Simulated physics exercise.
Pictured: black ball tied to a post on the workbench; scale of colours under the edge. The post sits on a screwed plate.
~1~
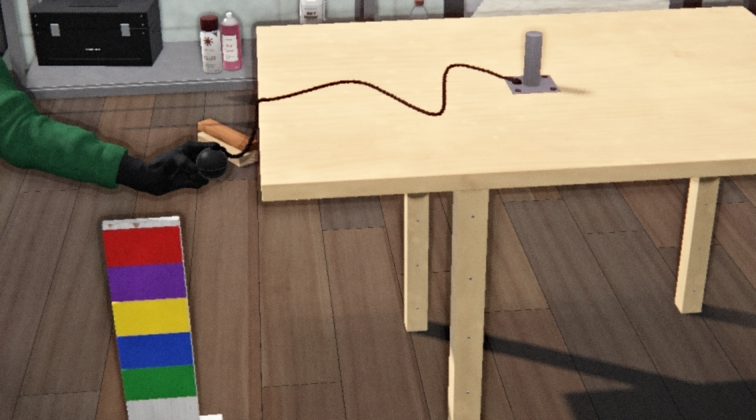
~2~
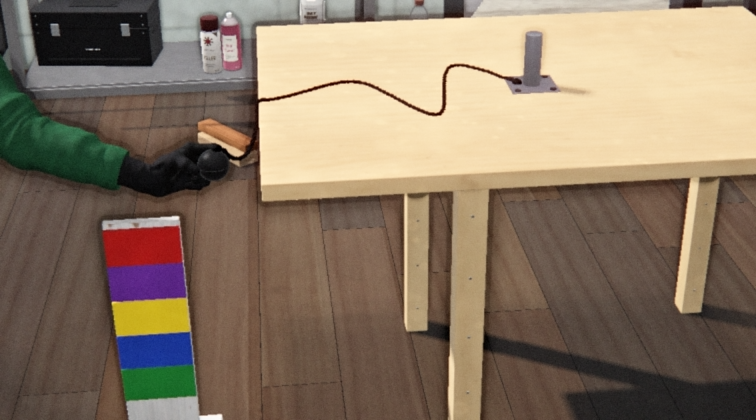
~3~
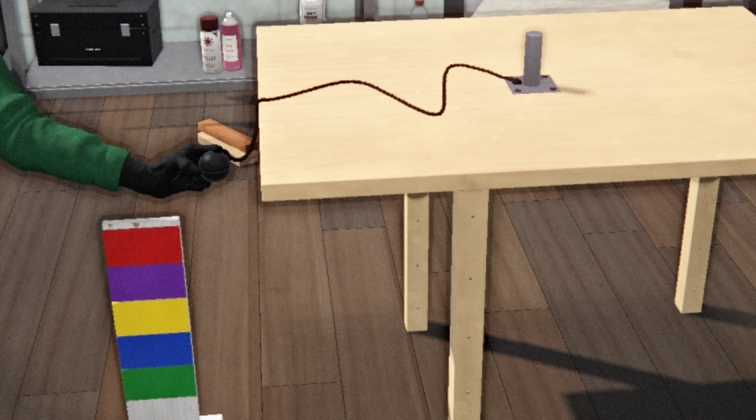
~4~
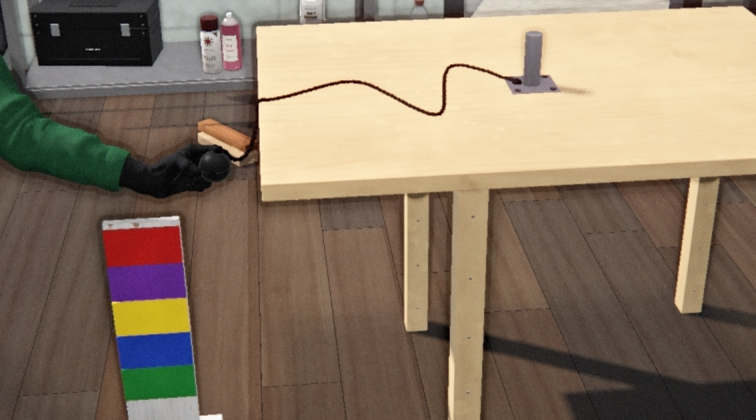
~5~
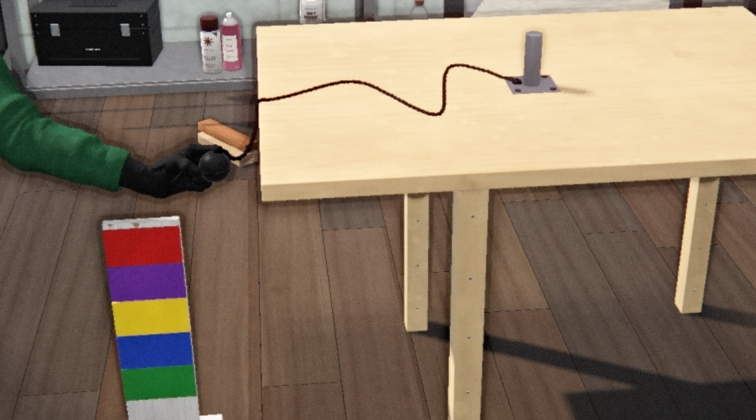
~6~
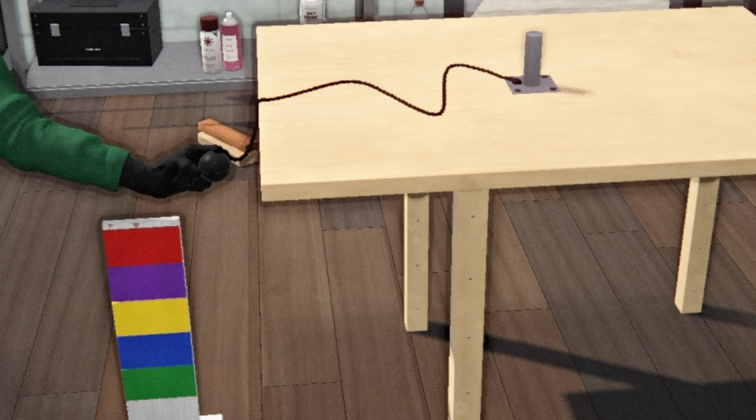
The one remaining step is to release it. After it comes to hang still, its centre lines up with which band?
It lines up with green.
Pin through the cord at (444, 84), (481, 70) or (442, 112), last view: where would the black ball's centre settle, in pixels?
Respectively (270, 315), (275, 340) and (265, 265).
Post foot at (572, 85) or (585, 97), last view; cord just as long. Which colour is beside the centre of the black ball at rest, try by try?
For the first try, blue; for the second, blue.
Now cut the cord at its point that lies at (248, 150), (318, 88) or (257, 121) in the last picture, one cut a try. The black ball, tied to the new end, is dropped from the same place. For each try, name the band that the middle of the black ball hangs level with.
In order of the tries: Blue; then red; then yellow.
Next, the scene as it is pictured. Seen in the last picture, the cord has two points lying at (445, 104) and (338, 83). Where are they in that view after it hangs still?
First point (327, 98), second point (267, 201).
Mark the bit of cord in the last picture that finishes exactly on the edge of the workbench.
Roughly (408, 105).
Soon after, ball near (279, 335); level with blue.
Then, ball near (269, 360); level with green.
At rest, ball near (280, 362); level with green. The green one.
